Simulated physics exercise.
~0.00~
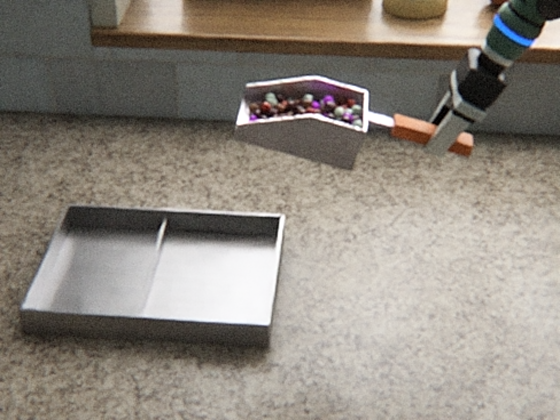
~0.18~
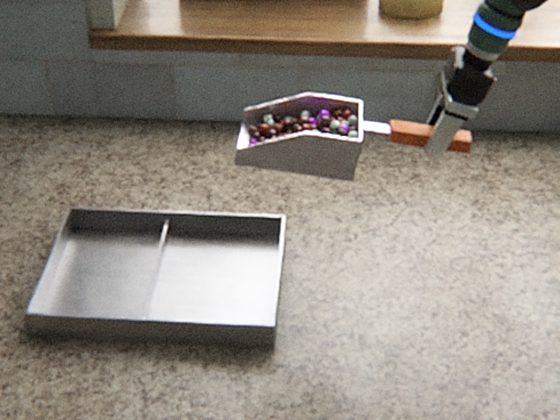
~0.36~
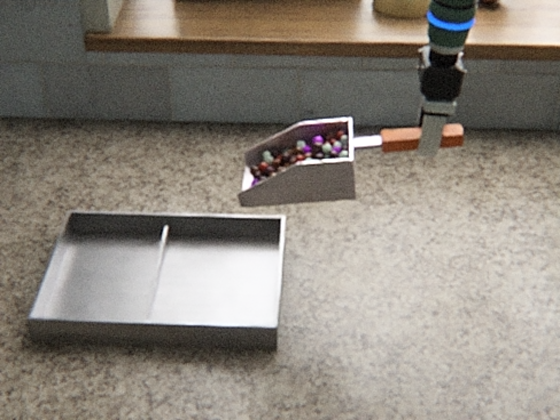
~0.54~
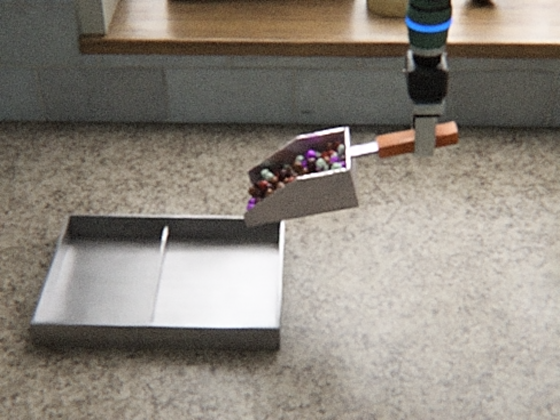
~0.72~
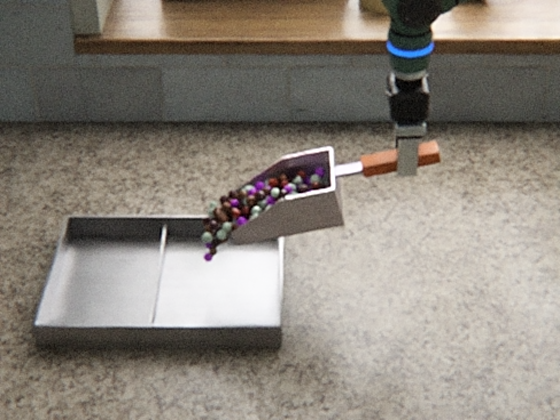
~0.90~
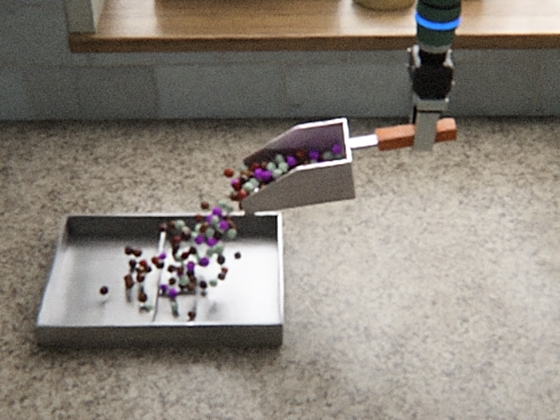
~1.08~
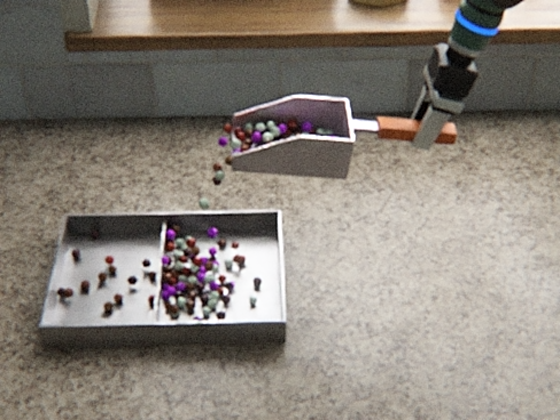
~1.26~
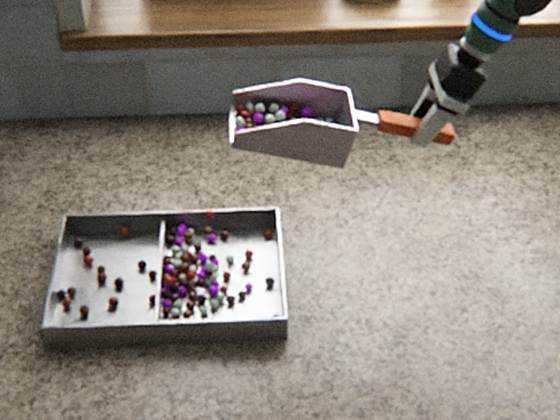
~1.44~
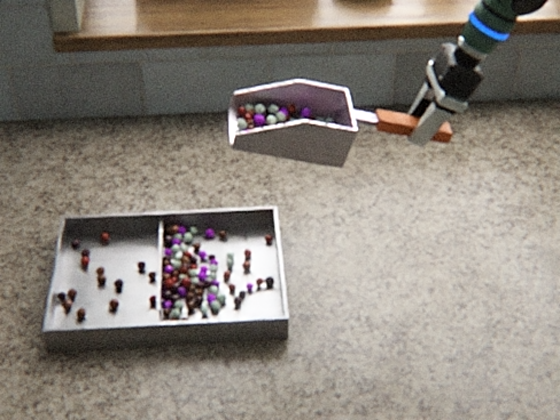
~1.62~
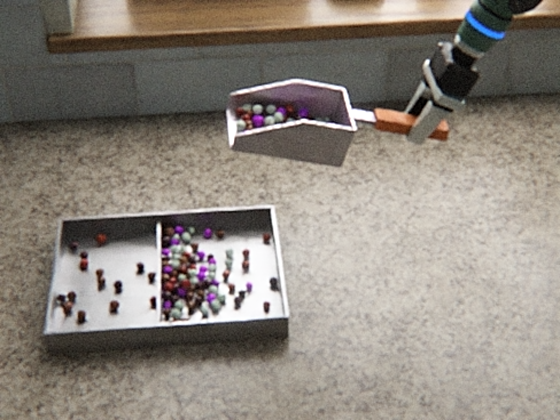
On a speckled countertop, a robot arm lowered and tipped a scoop of small colourful balls over a divided metal tray, spilling many into the right section and a few into the left, then lifted it level and held still with some left inside.
